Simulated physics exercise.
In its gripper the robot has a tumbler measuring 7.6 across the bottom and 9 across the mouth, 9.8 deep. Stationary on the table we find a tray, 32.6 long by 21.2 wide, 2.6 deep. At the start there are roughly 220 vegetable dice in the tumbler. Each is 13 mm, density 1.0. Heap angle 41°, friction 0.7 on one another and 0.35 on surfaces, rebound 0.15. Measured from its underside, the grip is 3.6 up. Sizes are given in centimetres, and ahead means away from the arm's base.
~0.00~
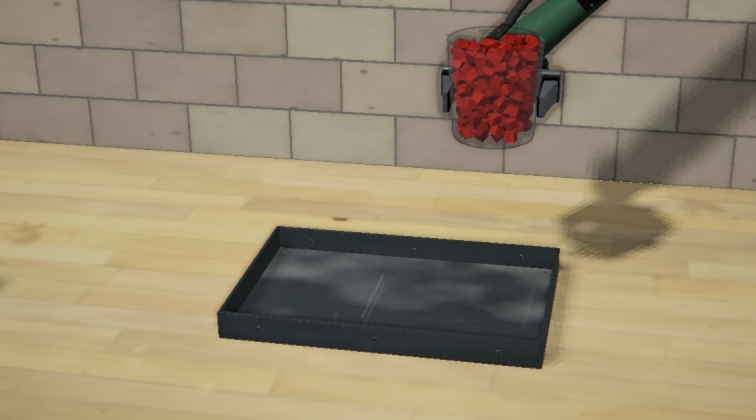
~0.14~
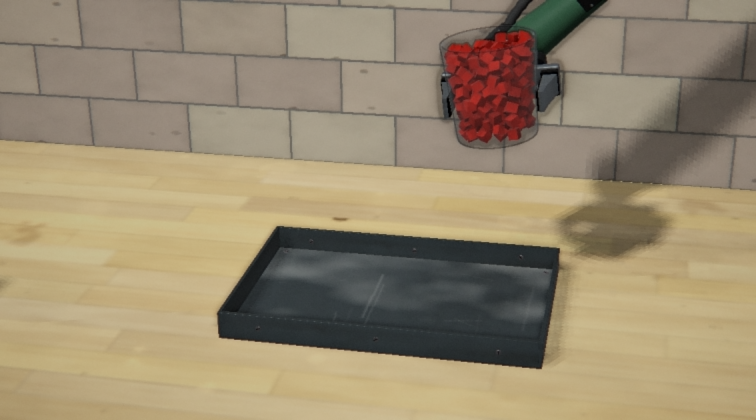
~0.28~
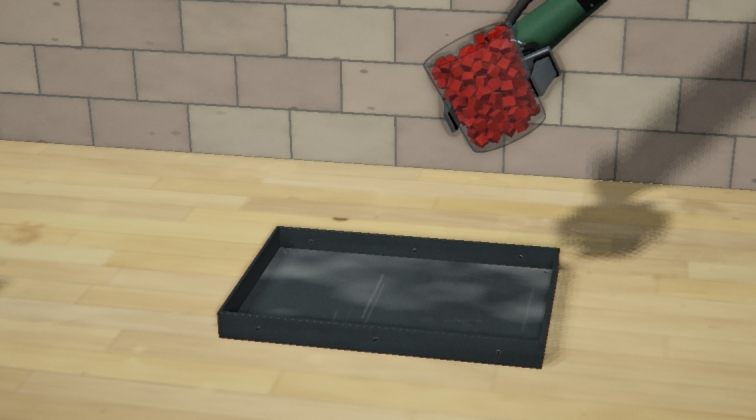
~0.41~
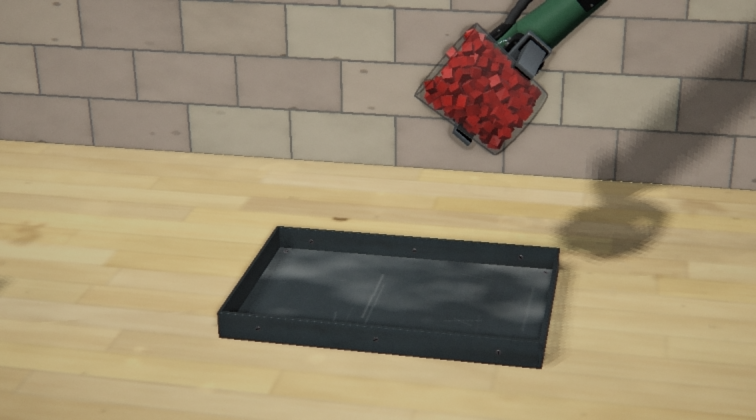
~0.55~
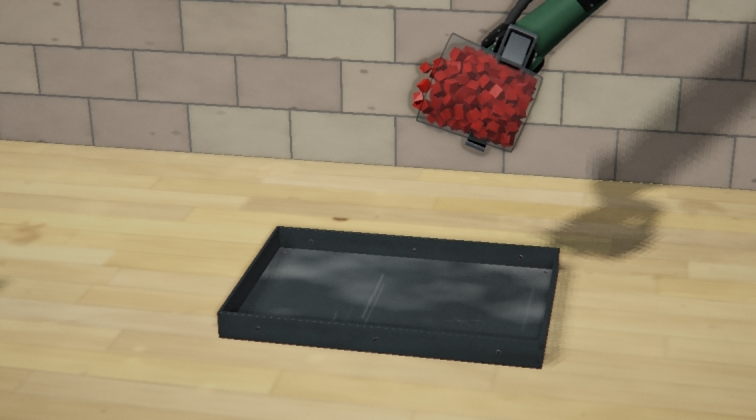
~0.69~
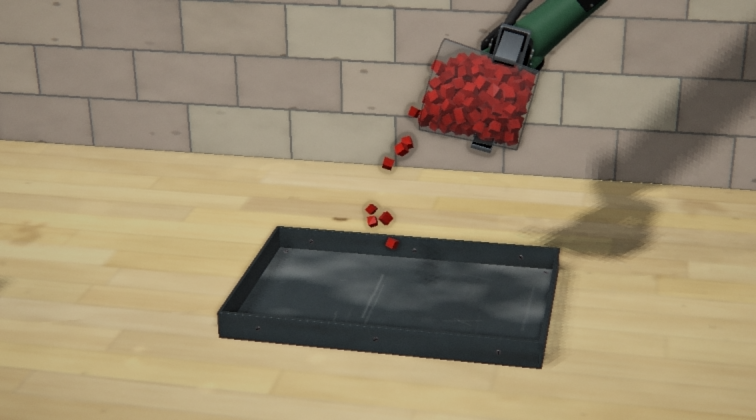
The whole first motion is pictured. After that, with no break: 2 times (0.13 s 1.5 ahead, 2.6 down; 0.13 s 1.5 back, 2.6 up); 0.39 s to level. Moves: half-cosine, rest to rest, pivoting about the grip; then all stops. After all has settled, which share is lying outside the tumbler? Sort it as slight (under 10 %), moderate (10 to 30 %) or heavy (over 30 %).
It counts as moderate.
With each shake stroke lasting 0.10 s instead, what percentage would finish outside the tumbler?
I'd expect close to 20 in a hundred.
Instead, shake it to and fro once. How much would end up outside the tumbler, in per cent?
It would come to around 10 %.
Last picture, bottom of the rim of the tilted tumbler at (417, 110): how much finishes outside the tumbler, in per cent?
That comes to some 5 percent.
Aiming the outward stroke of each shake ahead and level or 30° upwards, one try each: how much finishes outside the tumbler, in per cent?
Near 40 and 50 percent respectively.
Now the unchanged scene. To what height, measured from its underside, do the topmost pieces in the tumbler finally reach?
10.0 cm.
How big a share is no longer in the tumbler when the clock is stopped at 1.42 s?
My estimate is roughly 15 % gone.
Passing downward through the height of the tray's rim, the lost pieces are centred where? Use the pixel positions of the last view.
They come through centred close to (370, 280).
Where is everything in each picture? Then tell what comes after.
The first picture shows the tumbler middle at (494, 89), level; upper third of the load around (499, 58), from x 455 to 535, top at y 40; 215 in the tumbler.
The second picture shows the tumbler middle at (493, 89), tilted 7° forward; upper third of the load around (496, 58), from x 450 to 530, top at y 35.
The third picture shows the tumbler middle at (489, 90), tilted 27° forward; upper third of the load around (486, 60), from x 440 to 535, top at y 30.
The fourth picture shows the tumbler middle at (484, 93), tilted 50° forward; upper third of the load around (476, 67), from x 430 to 535, top at y 35.
The fifth picture shows the tumbler middle at (482, 97), tilted 70° forward; upper third of the load around (470, 75), from x 420 to 530, top at y 55.
The sixth picture shows the tumbler middle at (482, 98), tilted 77° forward; upper third of the load around (474, 79), from x 370 to 530, top at y 60; 207 in the tumbler, 1 in the tray, 7 in flight or on a rim.
After 1.05 s, tilted 77° forward, highest piece 25 above the table; 196 in the tumbler, 14 in the tray, 5 in flight or on a rim.
After 1.42 s, tilted 34° forward, highest piece 28 above the table; 180 in the tumbler, 33 in the tray, 2 in flight or on a rim.
After 1.80 s, level, highest piece 30 above the table; 180 in the tumbler, 35 in the tray.
After 2.85 s, level, highest piece 30 above the table; 180 in the tumbler, 35 in the tray.
In the end, 180 in the tumbler, 35 in the tray. That is 16 % outside the tumbler.
